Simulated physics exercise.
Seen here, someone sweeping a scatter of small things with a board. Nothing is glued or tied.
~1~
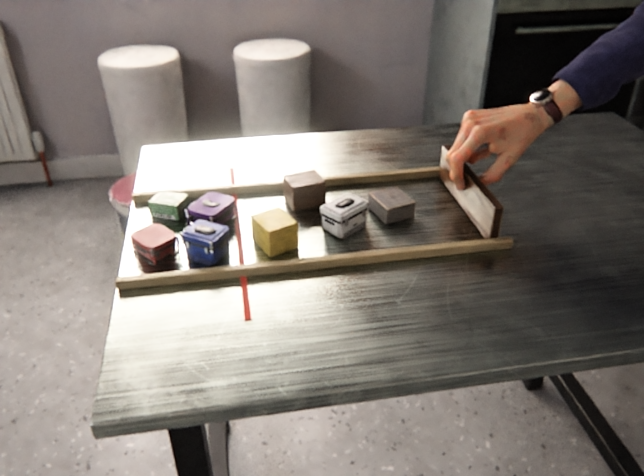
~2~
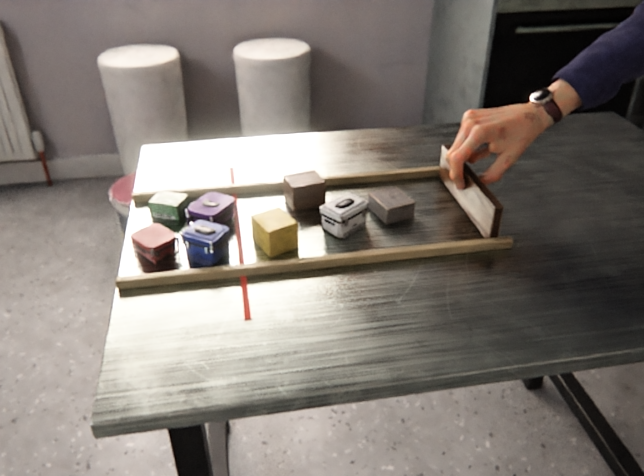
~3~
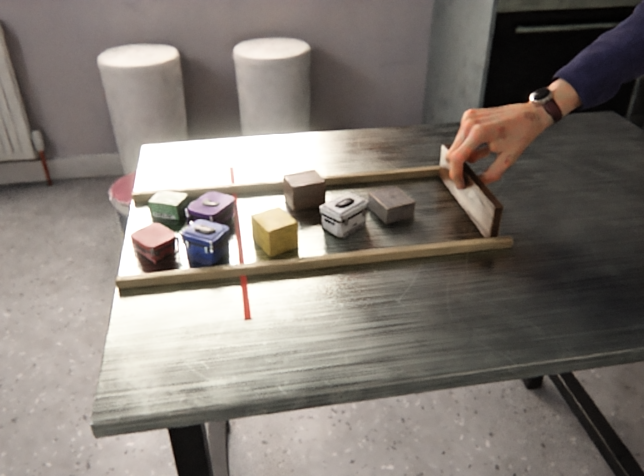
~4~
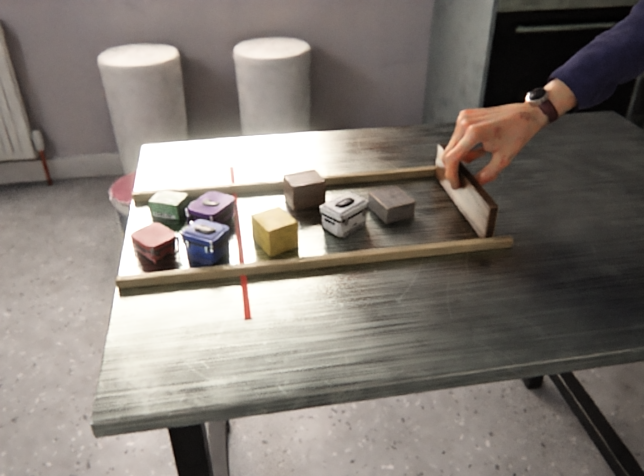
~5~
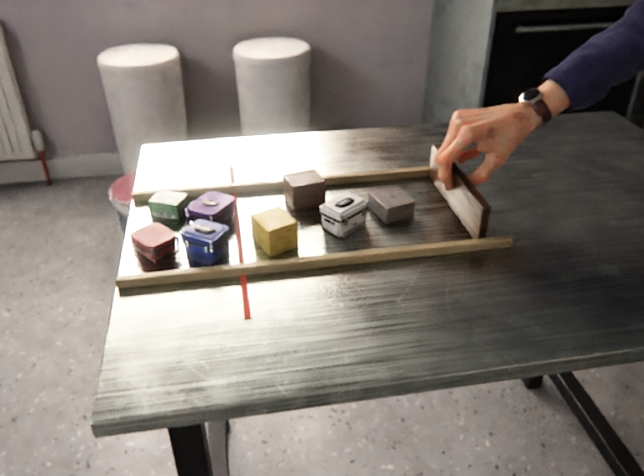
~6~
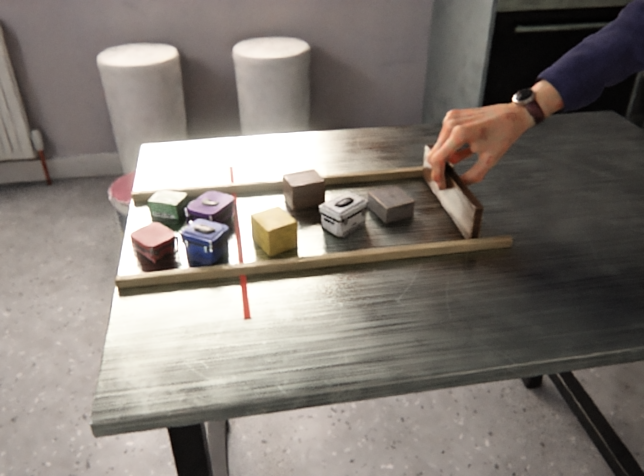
A hand with a dark watch and blue sleeve grips an upright board at the right end of a wooden-railed lane, holds it nearly still, then slides it slightly left. The fixed, raised view shows a dark table in a grey-floored room, two pale cylinders behind. Red, green, blue and purple cases sit motionless left, with yellow, brown, white and grey pieces right of a red tape line.
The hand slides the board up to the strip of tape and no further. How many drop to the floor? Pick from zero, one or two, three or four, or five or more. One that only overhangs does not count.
Here the number that fall off is zero.
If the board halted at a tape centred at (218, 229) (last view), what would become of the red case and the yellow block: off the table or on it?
The red case falls; the yellow block survives.
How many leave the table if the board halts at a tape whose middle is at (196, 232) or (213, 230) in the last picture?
It would be 2 and 1.
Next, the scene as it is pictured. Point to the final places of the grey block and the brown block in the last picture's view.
About (220, 216), and the other about (217, 195).
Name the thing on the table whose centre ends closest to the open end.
It is the red case.
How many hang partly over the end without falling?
The number is 1.
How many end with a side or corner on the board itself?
The number is 3.
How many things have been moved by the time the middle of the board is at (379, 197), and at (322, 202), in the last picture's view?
The counts are 2 and 5.
Soon after, none off yet; red case at rest near (154, 243); green box at rest near (169, 204); blue case at rest near (206, 241).
Then, none off yet; red case at rest near (154, 243); green box at rest near (169, 204); blue case moving near (199, 242).
Further on, none off yet; red case moving near (145, 242); green box at rest near (169, 204); blue case moved about its own width near (179, 245).
At rest, the number that fall off is zero.
